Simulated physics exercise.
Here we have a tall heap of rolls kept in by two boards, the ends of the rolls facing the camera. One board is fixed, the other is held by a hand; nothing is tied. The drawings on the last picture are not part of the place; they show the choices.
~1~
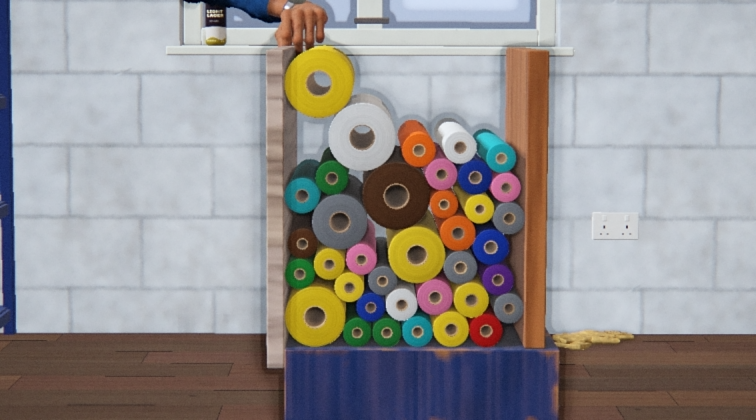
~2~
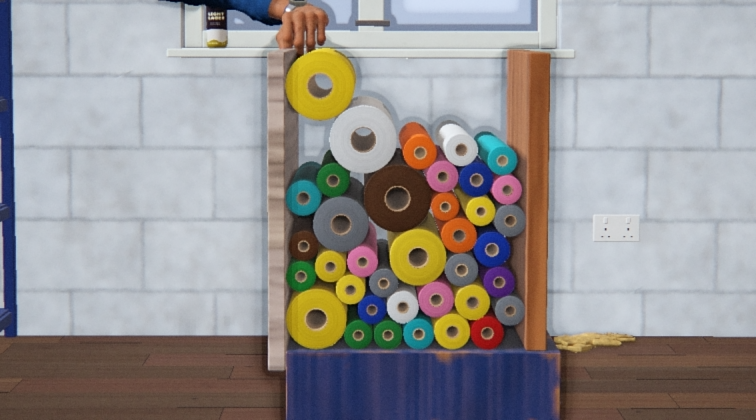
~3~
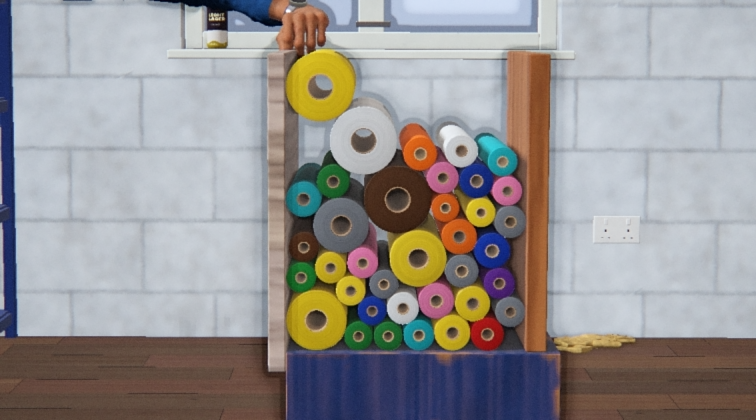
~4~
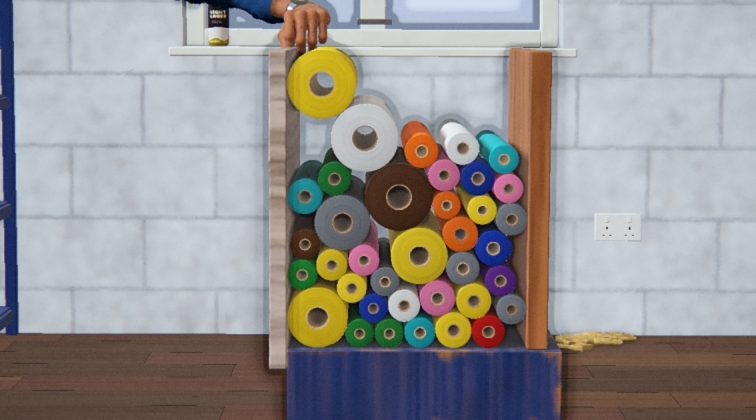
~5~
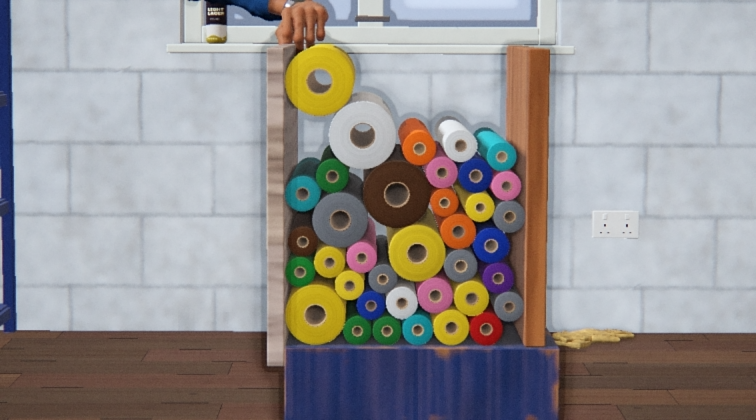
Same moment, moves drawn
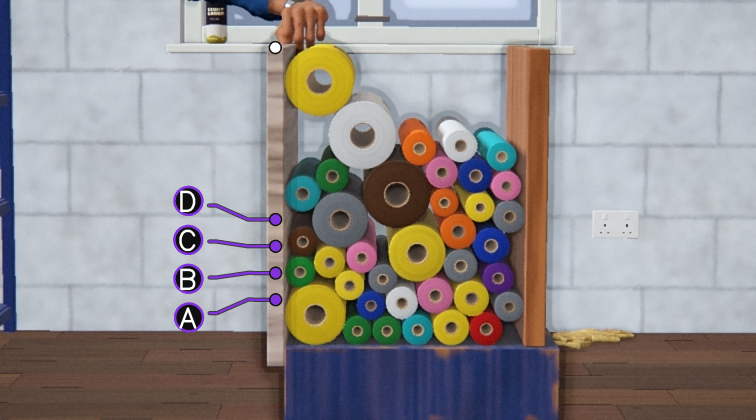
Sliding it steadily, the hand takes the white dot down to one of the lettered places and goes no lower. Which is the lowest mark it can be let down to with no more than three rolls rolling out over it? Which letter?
Slide it to D.
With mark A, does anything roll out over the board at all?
Yes.
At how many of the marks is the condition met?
The number is one.
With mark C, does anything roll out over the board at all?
At C: Yes.
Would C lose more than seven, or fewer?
At C, fewer than seven.
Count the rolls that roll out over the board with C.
The count is four.
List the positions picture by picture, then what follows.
The first picture shows a grey roll (509, 308); a yellow roll (417, 255); an orange roll (458, 233).
The second picture shows an orange roll (459, 236); a brown roll (304, 246).
The third picture shows a white roll (363, 141); a turquoise roll (503, 162).
The fourth picture shows side board (286, 195); a yellow roll (318, 318).
The fifth picture shows a red roll (486, 329); a grey roll (509, 307); a yellow roll (418, 253).
On the marked copy, A at (276, 300); B at (276, 273); C at (275, 246); D at (275, 220); the white dot at (275, 47).
Taking D. A third of the way, top of the board (285, 121).
Two thirds of the way, top of the board (285, 203).
When it is over, top of the board (285, 219), one out over the board.
As for the rest, A more than three out over the board; B more than three out over the board; C four out over the board.
